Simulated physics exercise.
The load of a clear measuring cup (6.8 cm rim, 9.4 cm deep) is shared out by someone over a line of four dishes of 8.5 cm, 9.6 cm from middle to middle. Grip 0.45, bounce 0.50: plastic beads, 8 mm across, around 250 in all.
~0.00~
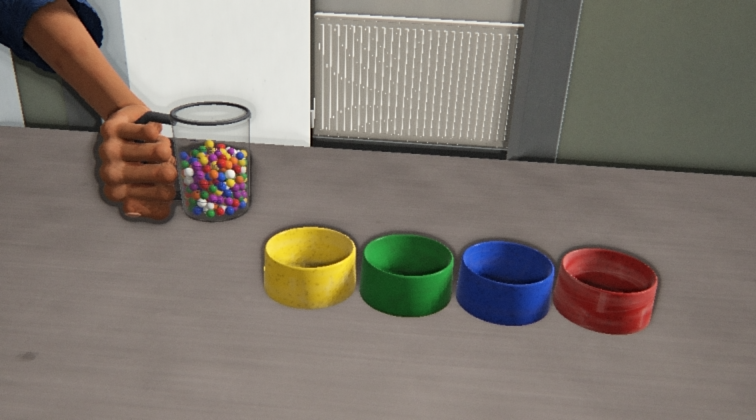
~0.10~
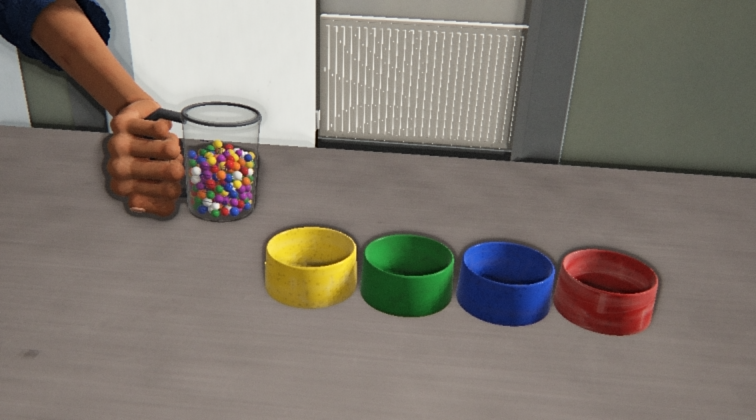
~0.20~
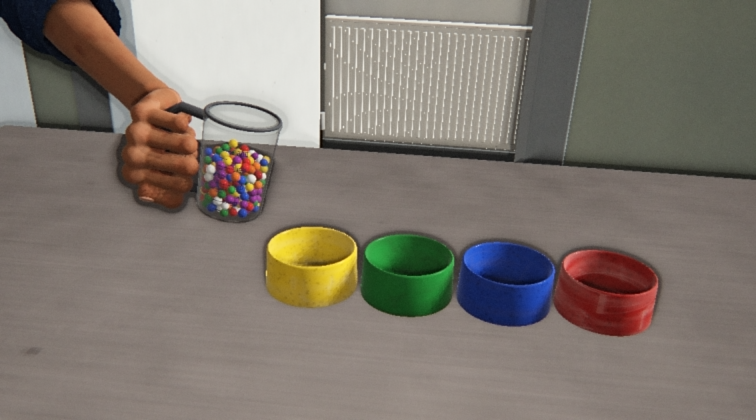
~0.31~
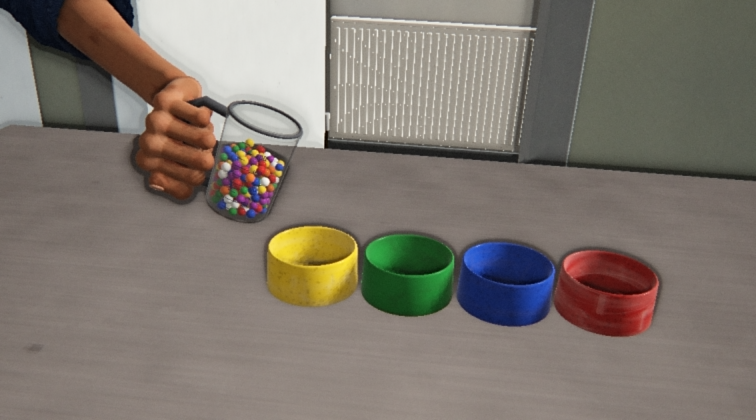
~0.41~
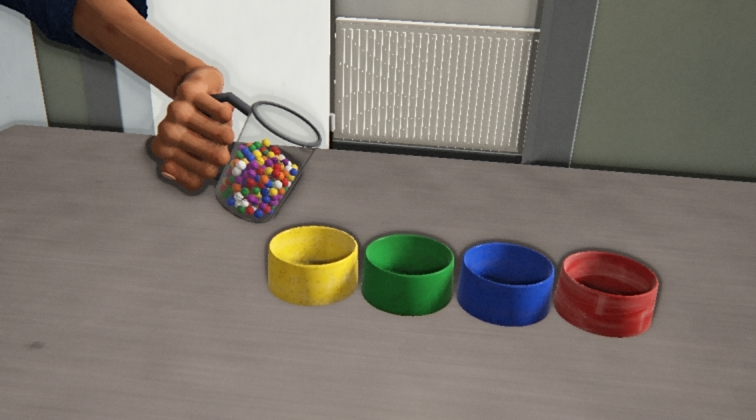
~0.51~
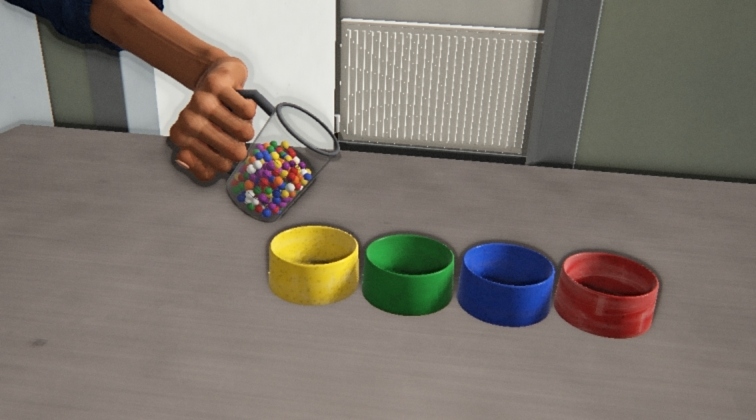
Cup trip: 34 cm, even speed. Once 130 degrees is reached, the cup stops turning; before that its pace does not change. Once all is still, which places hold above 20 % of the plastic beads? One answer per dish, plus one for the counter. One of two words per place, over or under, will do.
In the end red: It should take in a fifth at the most; blue: It should take in more than a fifth; green: It should take in a fifth at the most; yellow: It should take in a fifth at the most; counter: It should take in a fifth at the most.
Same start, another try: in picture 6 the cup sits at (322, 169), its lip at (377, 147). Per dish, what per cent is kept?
Final shares - red 100 %, blue 0 %, green 0 %, yellow 0 %.
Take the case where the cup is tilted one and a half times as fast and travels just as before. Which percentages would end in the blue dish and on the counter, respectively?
Shares - blue: 0, counter: 0.
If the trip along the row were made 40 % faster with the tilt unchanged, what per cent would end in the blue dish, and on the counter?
Shares: Blue 30, counter 20.
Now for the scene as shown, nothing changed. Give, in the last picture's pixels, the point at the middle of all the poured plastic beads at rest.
Centre at rest, approx.: (503, 287) px.
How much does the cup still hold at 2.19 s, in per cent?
About 0 per cent.
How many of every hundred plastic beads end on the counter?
About 10 per cent.
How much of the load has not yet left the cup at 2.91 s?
Estimate: Around 0 % of the load.
After 1.52 s, tilt 116 degrees; cup holds 70 %, blue 10 %, green 5 %.
After 2.19 s, tilt 130 degrees; cup holds 0 %, blue 80 %, green 5 %.
Then, at 2.91 s, tilt 130 degrees; cup holds 0 %, blue 80 %, green 5 %.
In the end, at 3.2 s, red 0 %, blue 80 %, green 5 %, yellow 0 %, counter 10 %.
